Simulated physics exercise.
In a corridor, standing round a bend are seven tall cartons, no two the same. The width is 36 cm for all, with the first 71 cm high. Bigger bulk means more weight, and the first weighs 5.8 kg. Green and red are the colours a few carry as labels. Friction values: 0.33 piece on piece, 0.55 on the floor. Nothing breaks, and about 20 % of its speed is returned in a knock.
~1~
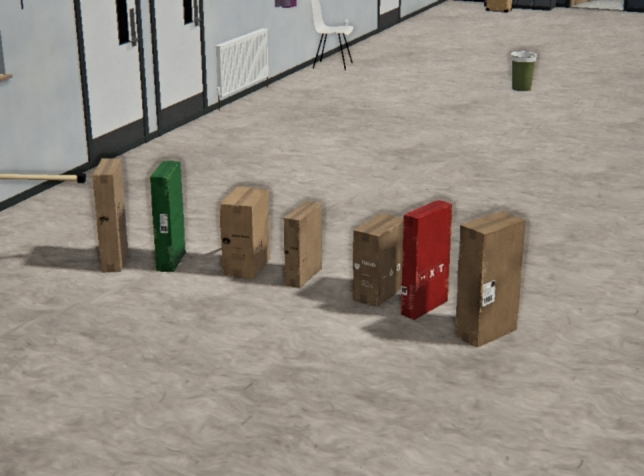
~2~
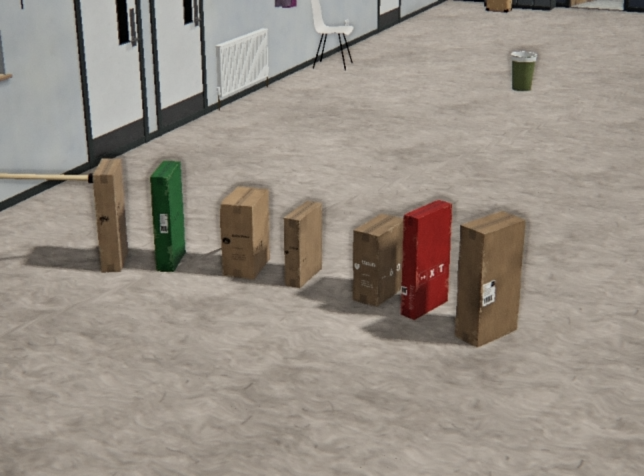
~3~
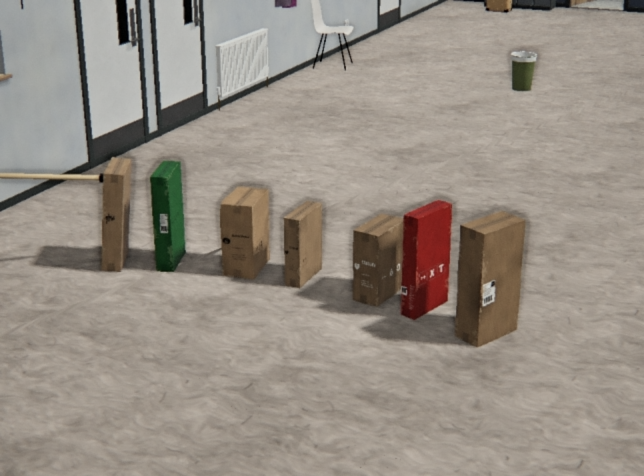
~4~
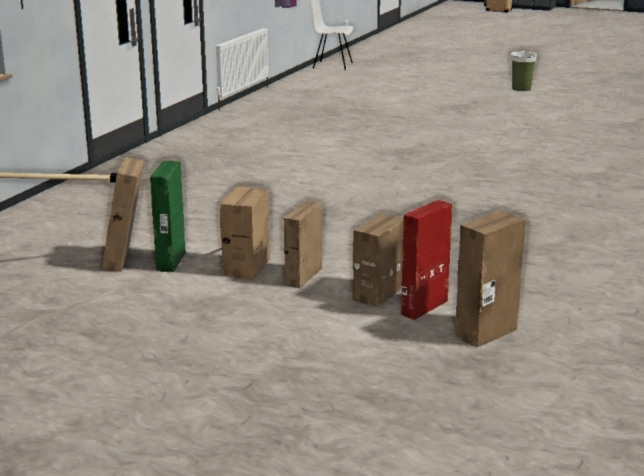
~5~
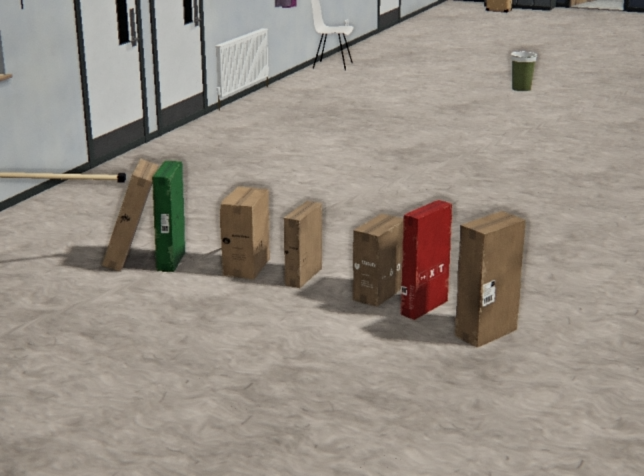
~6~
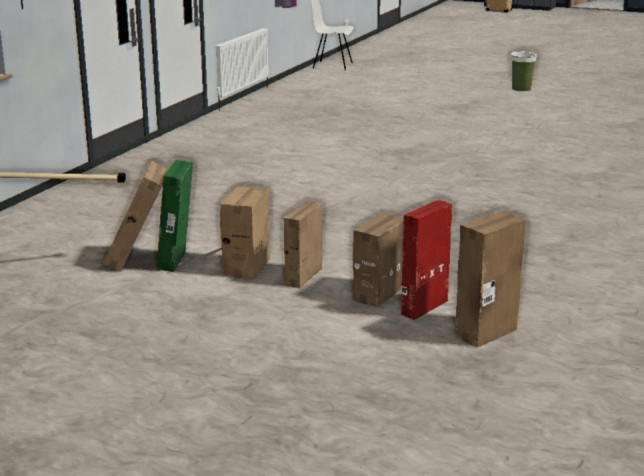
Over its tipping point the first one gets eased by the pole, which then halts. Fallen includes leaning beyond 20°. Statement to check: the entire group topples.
False, part of it stays up.
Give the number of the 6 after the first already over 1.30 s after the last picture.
At that moment 3.
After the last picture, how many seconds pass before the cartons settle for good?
Somewhere close to 3.5 s.
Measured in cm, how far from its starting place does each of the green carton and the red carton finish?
Green 40 cm, red 0 cm.
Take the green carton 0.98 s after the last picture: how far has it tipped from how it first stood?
Tilt: Approx. 50°.
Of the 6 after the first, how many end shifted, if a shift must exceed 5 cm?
That comes to 4 in total.
Then, 0.30 s later than the last frame, 1 of the 6 other cartons over; green carton tilted 32°.
Then, 0.98 s later than the last frame, 2 of the 6 other cartons over; green carton tilted 55°.
Then, 1.30 s later than the last frame, 3 of the 6 other cartons over; green carton tilted 65°.
When it is over, 3 of the 6 other cartons over; green carton tilted 67°; red carton unmoved. Three left standing. In pixels of the last frame, middles, green carton near (223, 239), red carton near (427, 259).
